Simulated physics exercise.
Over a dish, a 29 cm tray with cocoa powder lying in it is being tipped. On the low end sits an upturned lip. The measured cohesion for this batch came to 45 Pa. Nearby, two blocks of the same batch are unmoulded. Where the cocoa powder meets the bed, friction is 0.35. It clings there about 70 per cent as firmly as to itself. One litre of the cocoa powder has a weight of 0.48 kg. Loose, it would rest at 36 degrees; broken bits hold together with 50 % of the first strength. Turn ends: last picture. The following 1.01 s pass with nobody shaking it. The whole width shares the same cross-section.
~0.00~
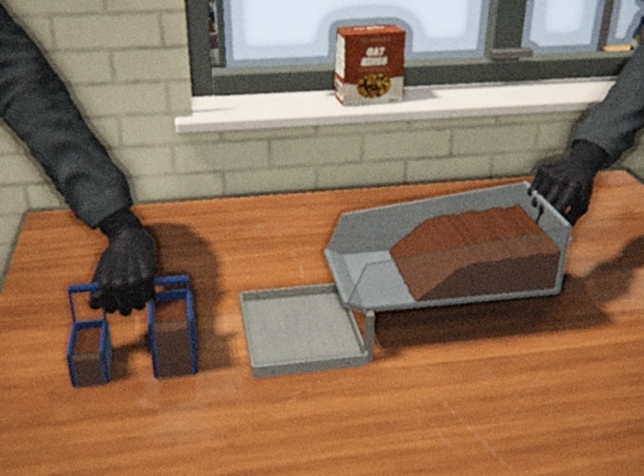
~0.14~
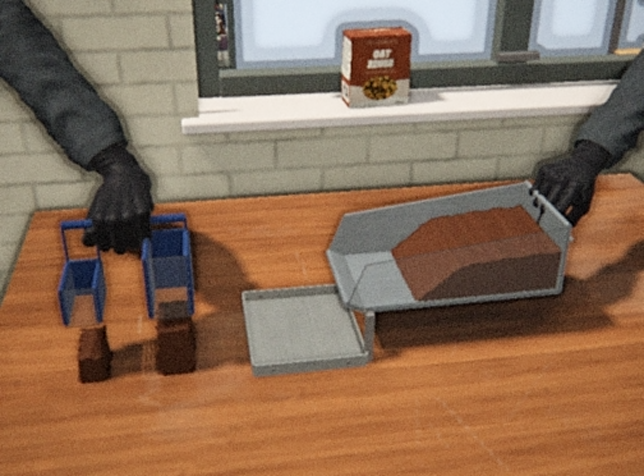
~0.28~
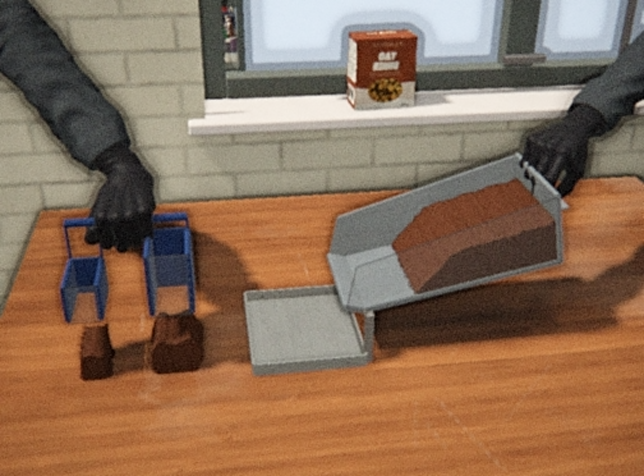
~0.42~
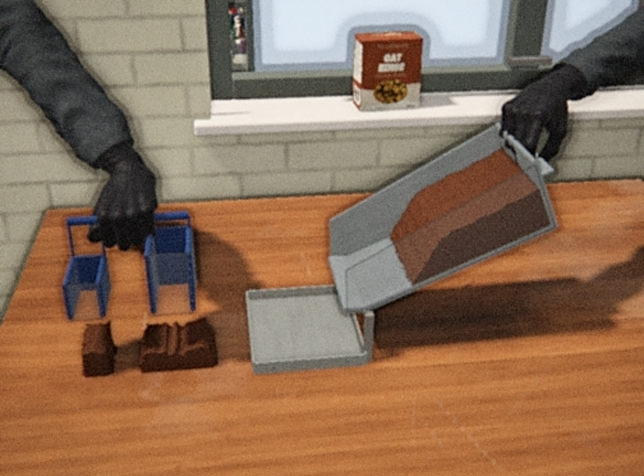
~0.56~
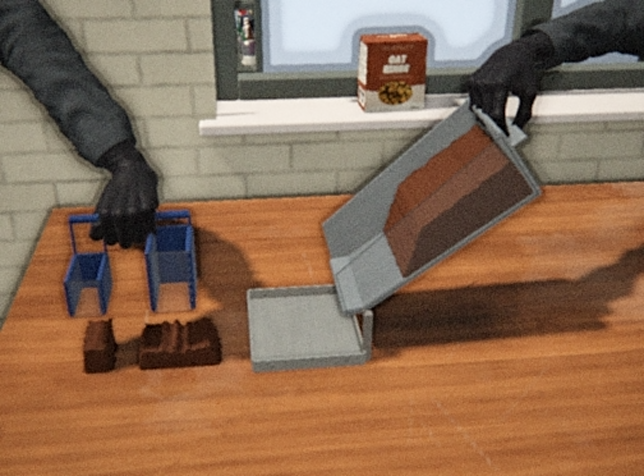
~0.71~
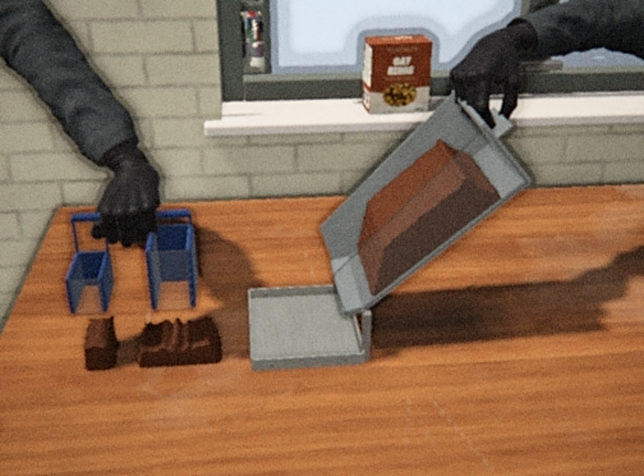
The video shows a gloved hand lifting blue moulds off two brown powder blocks, the larger slumping wide while the smaller stands; another gloved hand steeply raises a grey tray's right end, and the brown powder inside shifts down toward the lip.
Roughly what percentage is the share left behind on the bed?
Expect some 4 %.
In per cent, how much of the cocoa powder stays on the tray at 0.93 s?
Near 50 %.
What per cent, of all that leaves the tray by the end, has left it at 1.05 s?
Close to 90 in a hundred.
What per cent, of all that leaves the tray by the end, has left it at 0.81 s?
Share so far: Roughly 0 percent.
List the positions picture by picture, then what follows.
The first frame shows top of the high end at (566, 227), tilt 0 degrees; foremost bit of the cocoa powder at (419, 298); block heights 4.5 cm, 8.3 cm (left to right).
The second frame shows top of the high end at (566, 227), tilt 1 degrees; foremost bit of the cocoa powder at (419, 298); block heights 4.5 cm, 7.8 cm (left to right).
The third frame shows top of the high end at (555, 197), tilt 11 degrees; foremost bit of the cocoa powder at (417, 291); block heights 4.5 cm, 6.0 cm (left to right).
The fourth frame shows top of the high end at (532, 165), tilt 24 degrees; foremost bit of the cocoa powder at (413, 282); block heights 4.5 cm, 3.9 cm (left to right).
The fifth frame shows top of the high end at (498, 137), tilt 36 degrees; foremost bit of the cocoa powder at (404, 278); block heights 4.5 cm, 3.7 cm (left to right).
The sixth frame shows top of the high end at (481, 129), tilt 41 degrees; foremost bit of the cocoa powder at (374, 296); block heights 4.5 cm, 3.7 cm (left to right).
After 0.81 s, the tilt is 41 degrees and 97 % is on the bed.
After 0.93 s, the tilt is 41 degrees and 49 % is on the bed.
After 1.05 s, the tilt is 41 degrees and 11 % is on the bed.
After 1.18 s, the tilt is 41 degrees and 5 % is on the bed.
After 1.68 s, the tilt is 41 degrees and 4 % is on the bed.
